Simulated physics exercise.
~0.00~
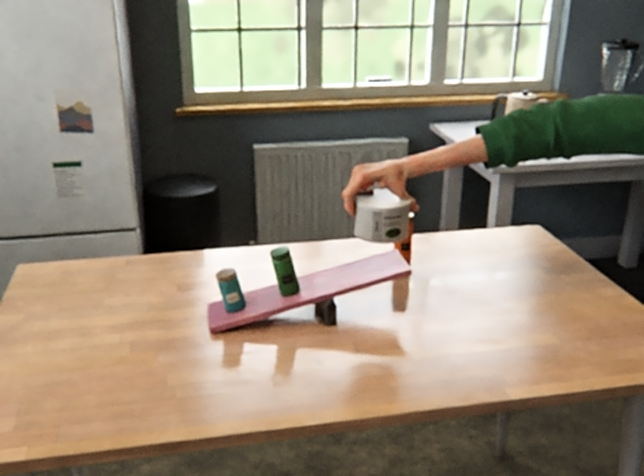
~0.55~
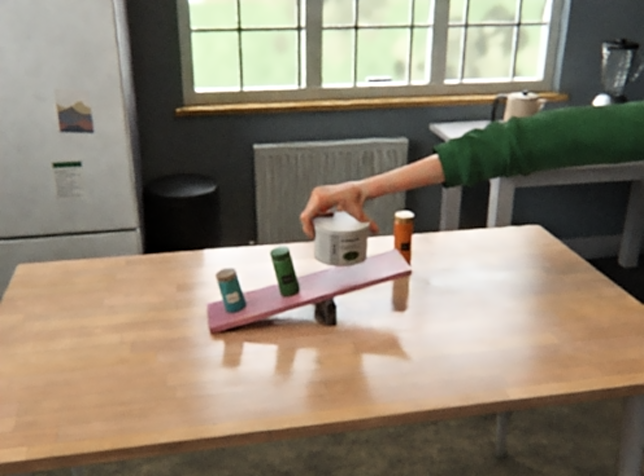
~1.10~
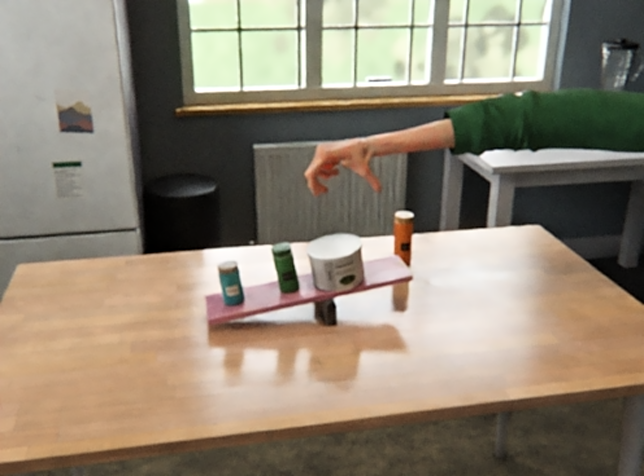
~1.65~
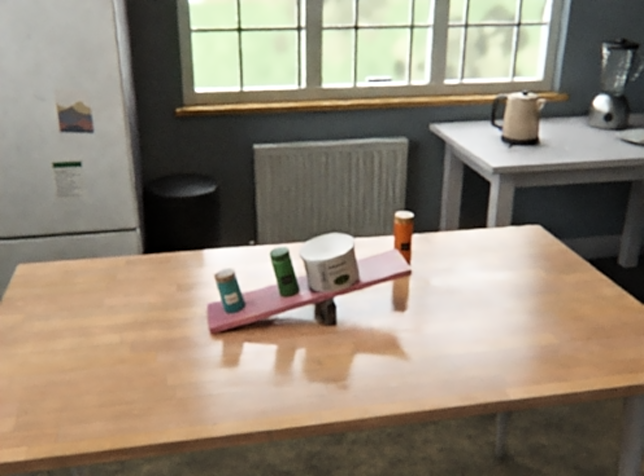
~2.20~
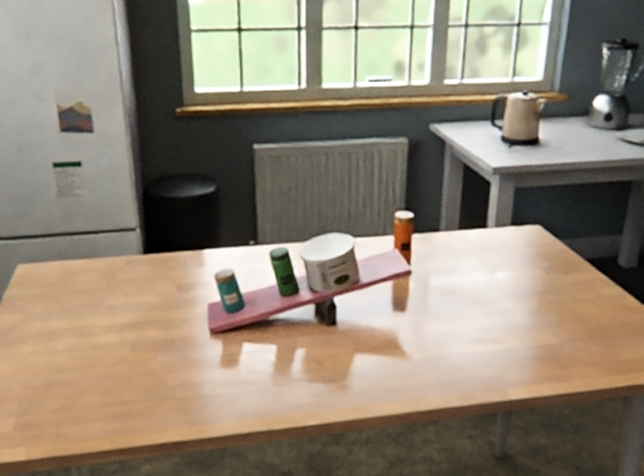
At the start, a pink plank slopes down to the left across a small block on a wooden table, with a turquoise shaker and a green shaker on its lower half. An orange shaker stands by its raised right end, while a hand holds a white tub above the plank. The hand carries the tub left and lowers it near the middle, beside the green shaker. It lets go and draws back as the plank tips slightly toward level. The plank then settles back to its original leftward slope, with the tub and both shakers still upon it.
